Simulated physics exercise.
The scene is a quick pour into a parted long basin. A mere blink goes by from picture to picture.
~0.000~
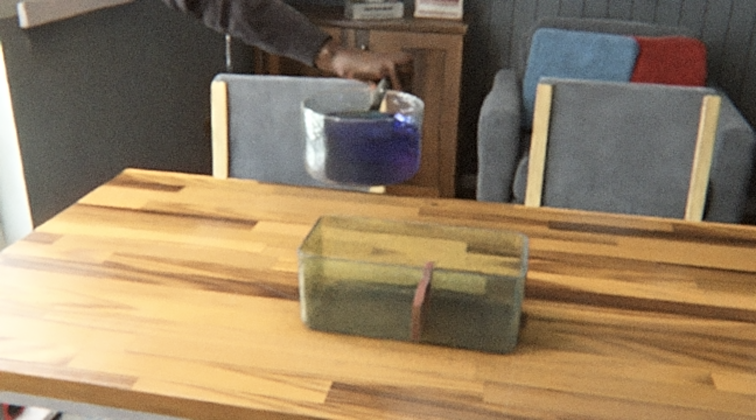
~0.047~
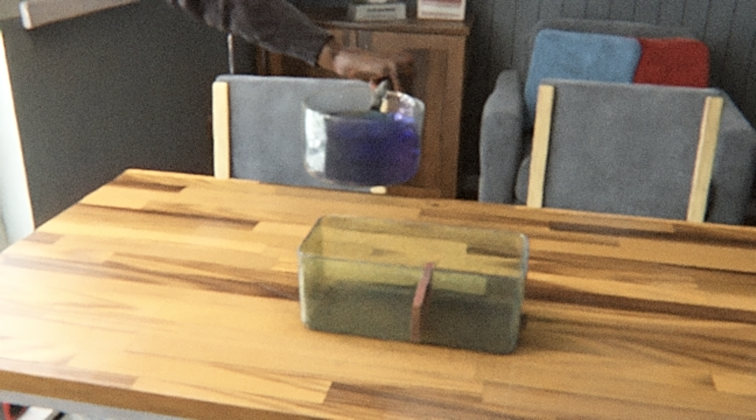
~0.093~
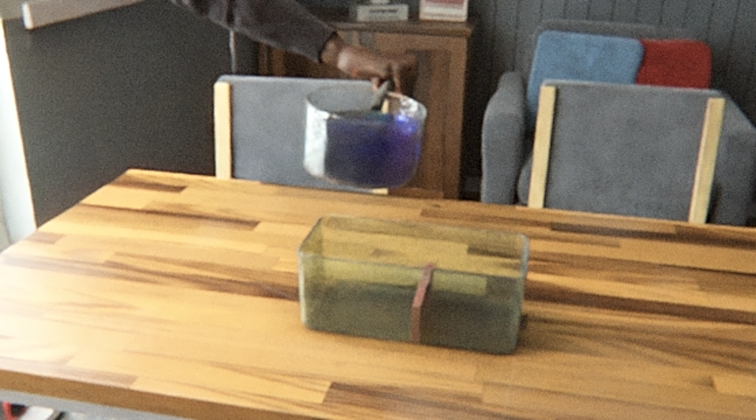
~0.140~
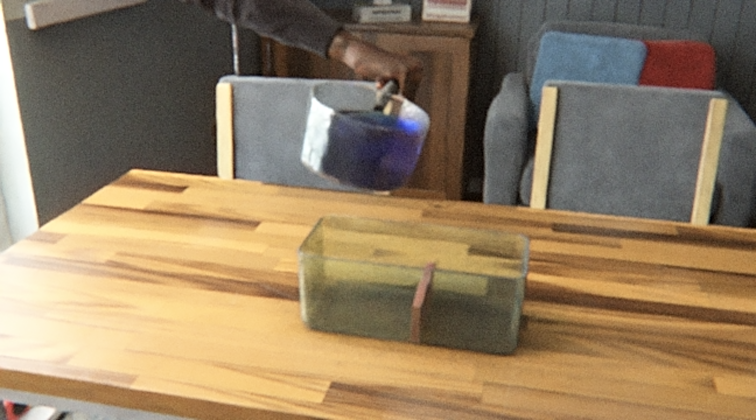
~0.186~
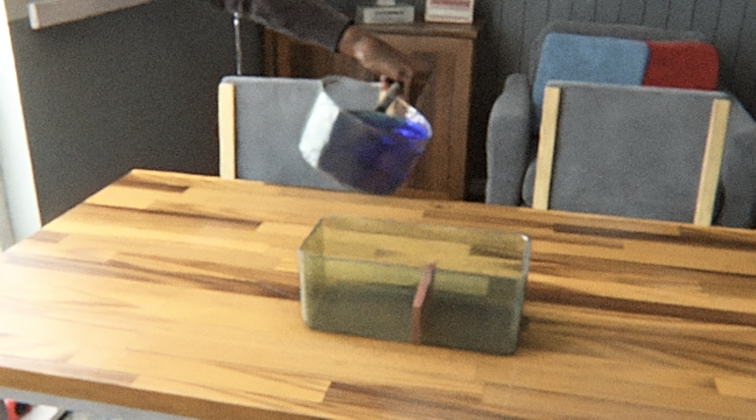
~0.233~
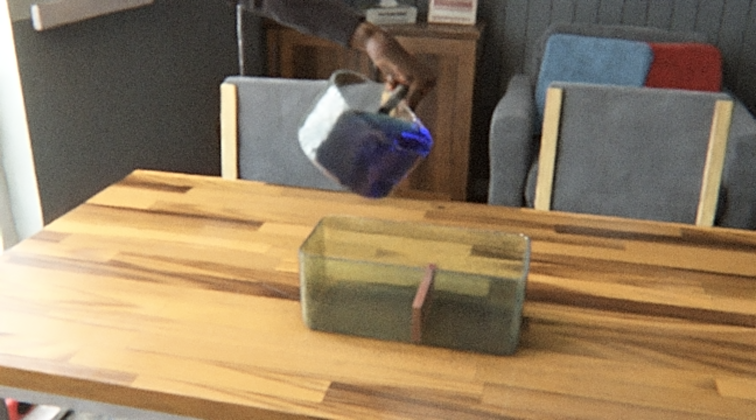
Clear container of blue liquid tilting steadily to the right in a hand above a divided glass basin on a wooden table.
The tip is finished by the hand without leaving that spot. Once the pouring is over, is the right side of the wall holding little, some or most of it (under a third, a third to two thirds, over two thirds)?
It holds some.
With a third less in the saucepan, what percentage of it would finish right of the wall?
That share would be some 50 parts in a hundred.
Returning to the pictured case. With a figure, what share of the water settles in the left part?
Roughly 45 percent of it.
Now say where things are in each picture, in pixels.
The first frame shows tilt 0°; pouring edge (422, 110); surface from (308, 121) to (419, 129); the long basin's rim runs from (309, 234) to (527, 257); the wall's top is at (424, 283).
The second frame shows tilt 2°; pouring edge (423, 112); surface from (309, 120) to (420, 129).
The third frame shows tilt 7°; pouring edge (425, 117); surface from (309, 119) to (421, 131).
The fourth frame shows tilt 14°; pouring edge (428, 126); surface from (310, 119) to (424, 132).
The fifth frame shows tilt 25°; pouring edge (430, 137); surface from (310, 119) to (428, 134).
The sixth frame shows tilt 37°; pouring edge (429, 151); surface from (307, 115) to (430, 143); 1 per cent is over the edge.
A moment on, the saucepan is tipped right over and 27 per cent is still to pour, 0 is left of the wall and 29 right of it.
Next, the saucepan is tipped right over and 4 per cent is still to pour, 21 is left of the wall and 53 right of it.
Then the saucepan is tipped right over and 0 per cent is still to pour, 39 is left of the wall and 50 right of it.
Later the saucepan is tipped right over and 0 per cent is still to pour, 44 is left of the wall and 52 right of it.
Finally, 45 per cent lies left of the wall, 51 right of it and 5 outside.
